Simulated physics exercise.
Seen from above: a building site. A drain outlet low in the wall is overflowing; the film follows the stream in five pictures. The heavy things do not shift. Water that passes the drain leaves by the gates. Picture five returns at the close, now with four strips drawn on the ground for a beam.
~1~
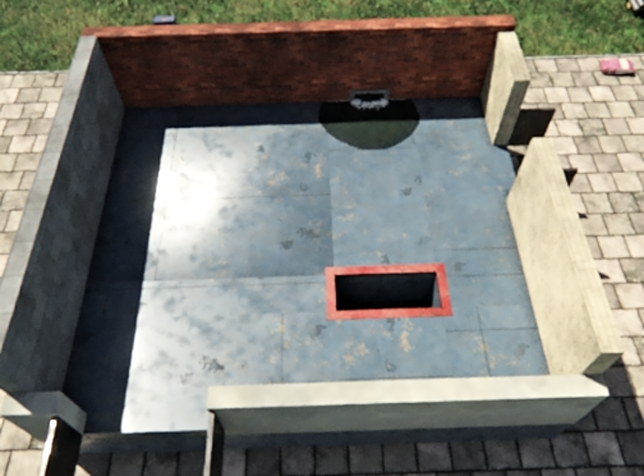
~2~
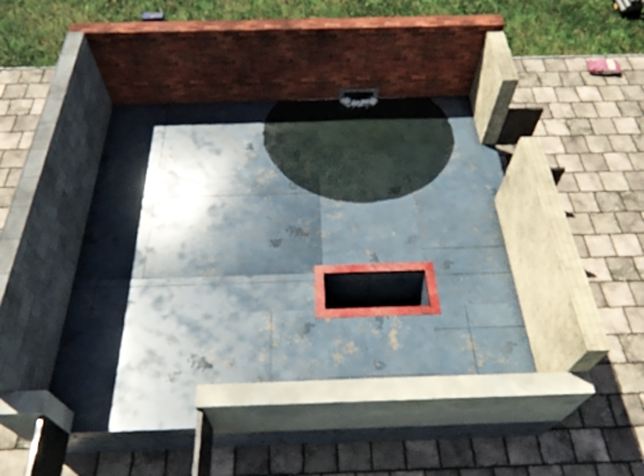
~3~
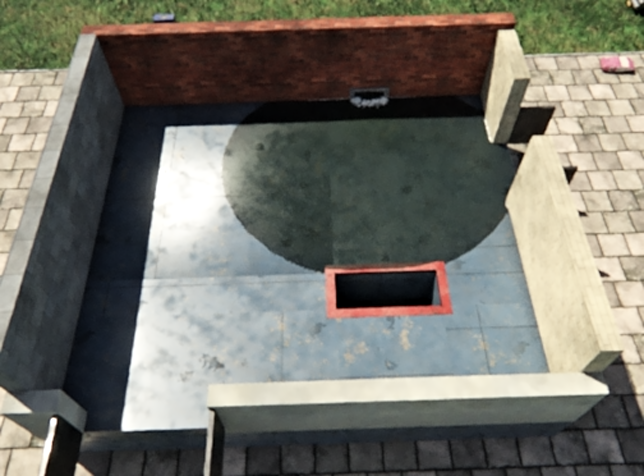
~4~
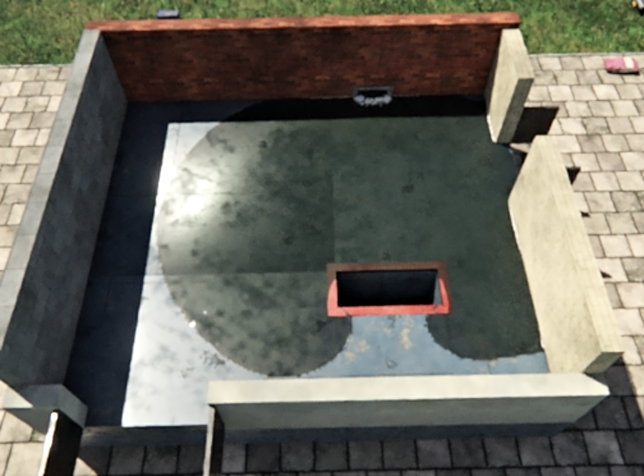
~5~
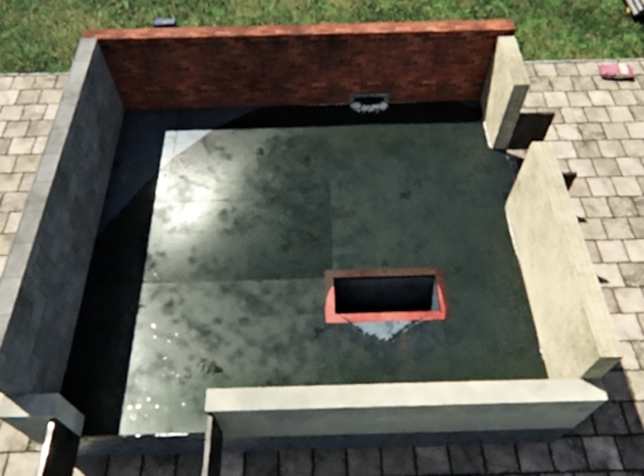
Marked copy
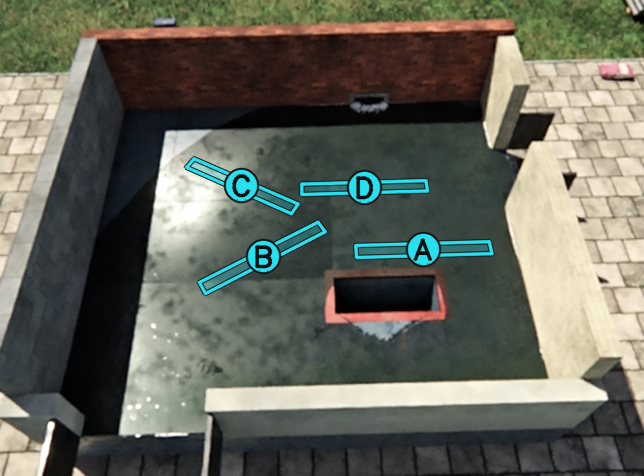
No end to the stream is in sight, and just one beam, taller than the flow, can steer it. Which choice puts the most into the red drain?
C works best here.
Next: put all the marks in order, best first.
The order is C, B, A, D.
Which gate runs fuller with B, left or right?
The left gate.
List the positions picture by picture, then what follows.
Outfall at (369, 96); red drain at (387, 291); open gate at (154, 412); open gate at (499, 172); water covers 5 % of the ground and shows as far out as (368, 144); red drain still dry.
Water covers 17 % of the ground and shows as far out as (310, 189); red drain still dry.
Water covers 40 % of the ground and shows as far out as (306, 261); red drain still dry.
Water covers 63 % of the ground and shows as far out as (219, 347); red drain taking water.
Water covers 85 % of the ground and shows as far out as (89, 353); red drain taking water.
On the marked copy, A from (356, 251) to (490, 247); B from (202, 288) to (321, 226); C from (190, 163) to (294, 208); D from (301, 189) to (426, 185).
With A, about 15 % of the stream runs into the red drain, about 85 % out by the gates.
With B, about 35 % of the stream runs into the red drain, about 64 % out by the gates.
With C, about 50 % of the stream runs into the red drain, about 50 % out by the gates.
With D, about 10 % of the stream runs into the red drain, about 89 % out by the gates.
